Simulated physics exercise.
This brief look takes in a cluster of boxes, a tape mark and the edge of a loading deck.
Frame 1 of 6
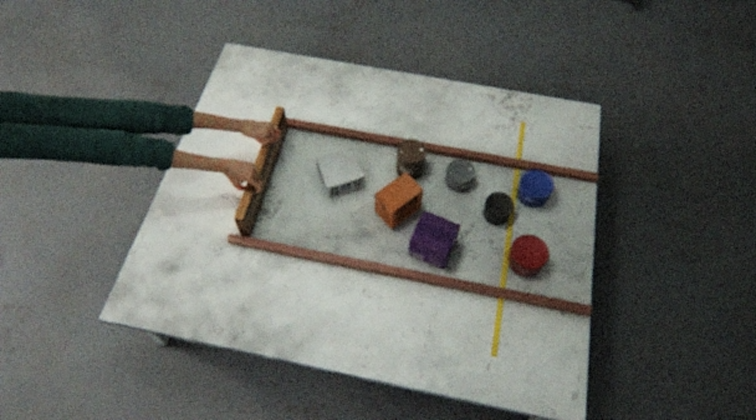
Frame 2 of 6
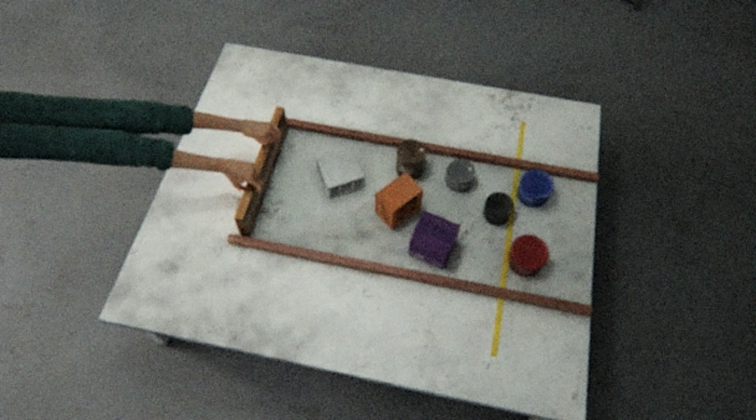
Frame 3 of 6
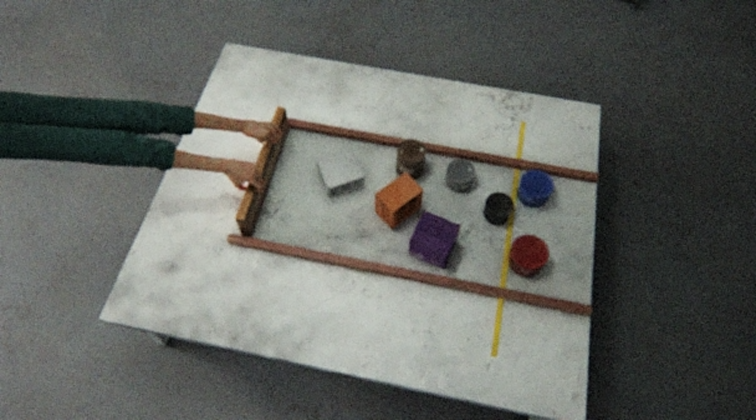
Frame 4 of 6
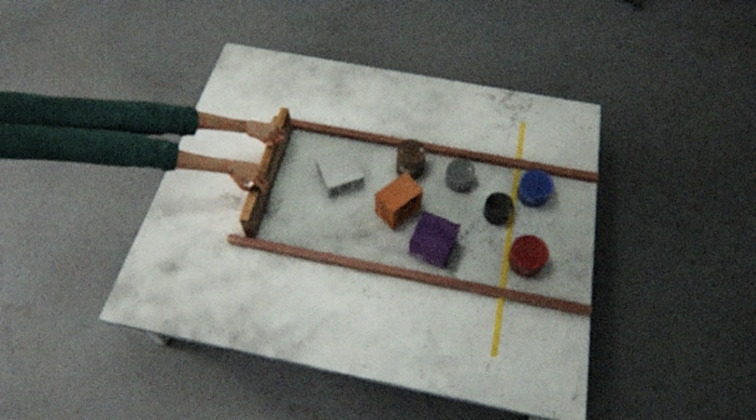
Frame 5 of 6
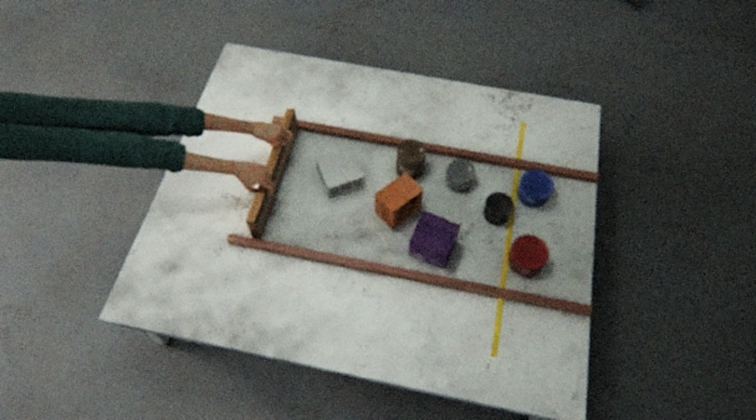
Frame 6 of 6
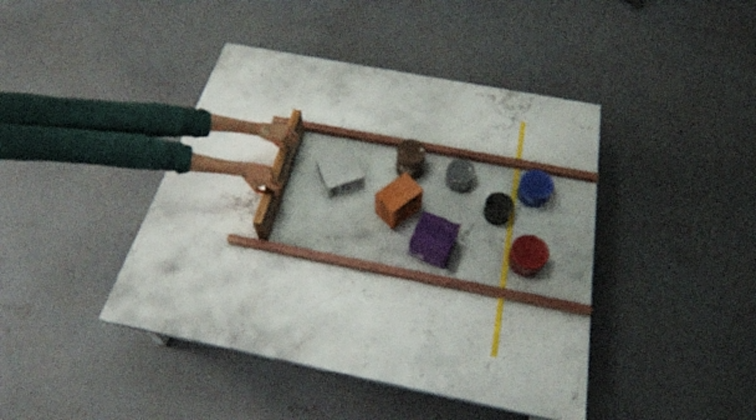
The footage shows a pair of green-sleeved arms holding a wooden plank between two rails on a pale surface, then sliding it slightly to the right while the boxes and round containers near a yellow tape line stay still.
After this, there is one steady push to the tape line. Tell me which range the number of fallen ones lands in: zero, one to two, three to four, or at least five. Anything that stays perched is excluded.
The range is zero.
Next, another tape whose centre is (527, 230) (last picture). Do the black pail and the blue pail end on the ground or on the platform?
In this case the black pail rests in place and the blue pail ends up down.
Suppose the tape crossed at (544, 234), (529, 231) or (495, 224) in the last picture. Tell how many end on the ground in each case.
In order, the counts are 3, 1 and 0.
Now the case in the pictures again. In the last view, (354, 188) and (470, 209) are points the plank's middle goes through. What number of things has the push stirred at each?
By the first moment it's 2, by the second it's 7.
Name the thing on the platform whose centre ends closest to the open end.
It's the blue pail.
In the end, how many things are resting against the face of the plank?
4 in contact.
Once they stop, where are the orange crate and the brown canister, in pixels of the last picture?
In the last picture they sit at about (532, 233) and about (533, 175).
Soon after, none off yet; blue pail at rest near (535, 189); red pail at rest near (528, 256); black pail at rest near (498, 209).
At rest, the number that fall off is zero.
